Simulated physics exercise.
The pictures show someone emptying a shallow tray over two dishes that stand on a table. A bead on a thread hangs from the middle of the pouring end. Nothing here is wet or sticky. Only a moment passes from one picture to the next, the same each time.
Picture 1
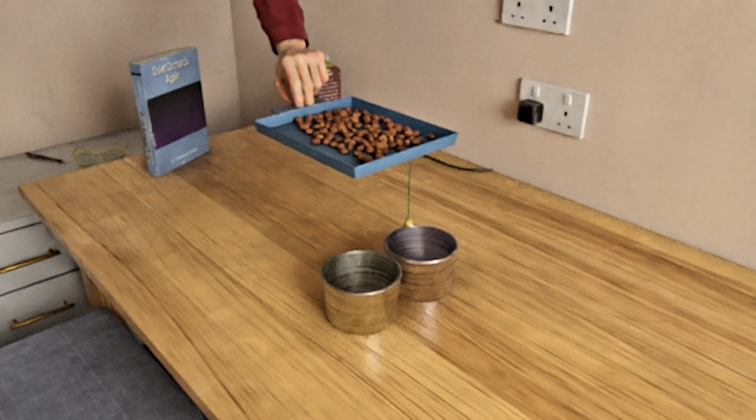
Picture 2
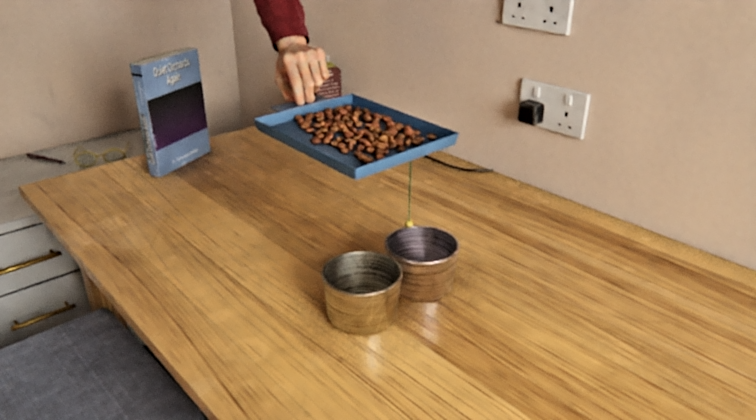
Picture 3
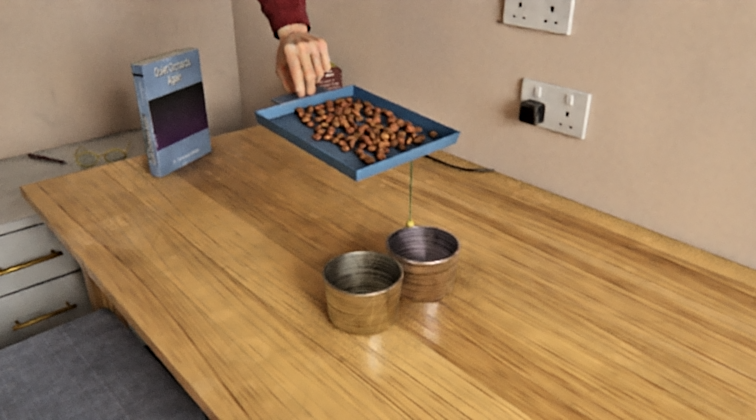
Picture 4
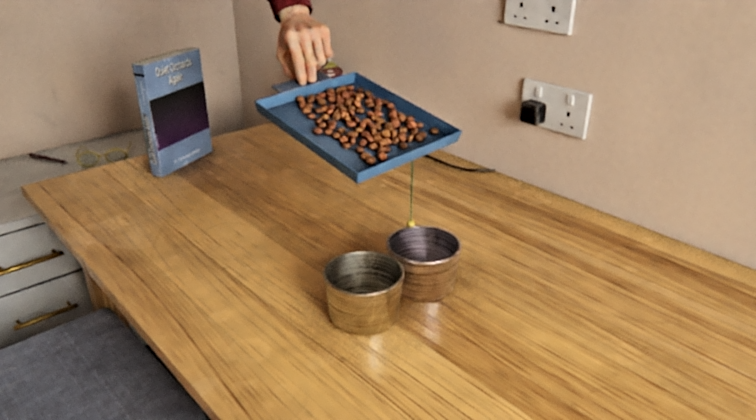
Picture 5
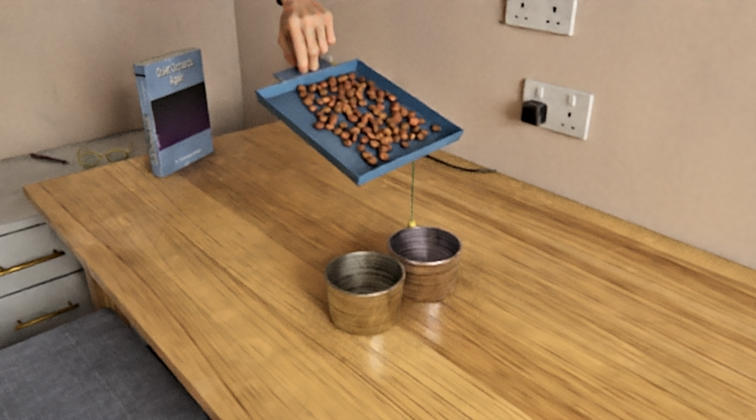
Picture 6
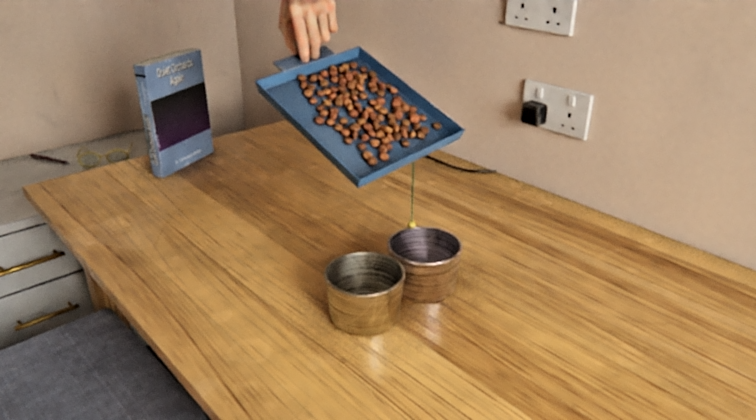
A blue tray of small brown pieces is held above a wooden table by a hand in a dark red sleeve, seen from slightly above in a room with pale walls. Beneath are two round metal dishes and a bead on a thread, with a blue book behind at left and sockets at right. The hand raises the tray's far end, steepening it and dipping its near-left corner slightly.
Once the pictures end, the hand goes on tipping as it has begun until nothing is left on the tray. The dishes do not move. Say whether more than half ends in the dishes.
Together they catch over half.
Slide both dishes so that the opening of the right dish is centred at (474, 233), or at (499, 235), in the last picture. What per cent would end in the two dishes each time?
Near 60 % and 30 %.
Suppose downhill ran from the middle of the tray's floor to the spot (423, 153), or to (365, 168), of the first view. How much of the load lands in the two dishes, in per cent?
About 20 and 70 per cent.
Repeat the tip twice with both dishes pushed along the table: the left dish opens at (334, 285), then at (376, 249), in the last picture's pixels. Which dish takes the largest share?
At the first place the right-hand dish, at the second the left one.
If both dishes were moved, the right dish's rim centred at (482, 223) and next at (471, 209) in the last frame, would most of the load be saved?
At the first place not half, at the second not half.
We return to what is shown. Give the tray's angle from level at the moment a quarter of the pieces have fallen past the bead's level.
Near 80 degrees.
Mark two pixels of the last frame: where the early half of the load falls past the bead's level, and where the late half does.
At about (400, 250), then at (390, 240).
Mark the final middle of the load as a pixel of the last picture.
Around (385, 301).
Soon, tray tipped steeply; most on the tray; a small part in the air.
A while on, tray tipped past a quarter turn; about a quarter on the tray; about a third in the left dish; about a quarter in the right dish; a small part outside both; a small part in the air.
Towards the end, tray tipped past a quarter turn; about half in the left dish; about a third in the right dish; about a quarter outside both; a stray few in the air.
Finally, tray tipped past a quarter turn; about half in the left dish; about a third in the right dish; about a quarter outside both; a stray few in the air.
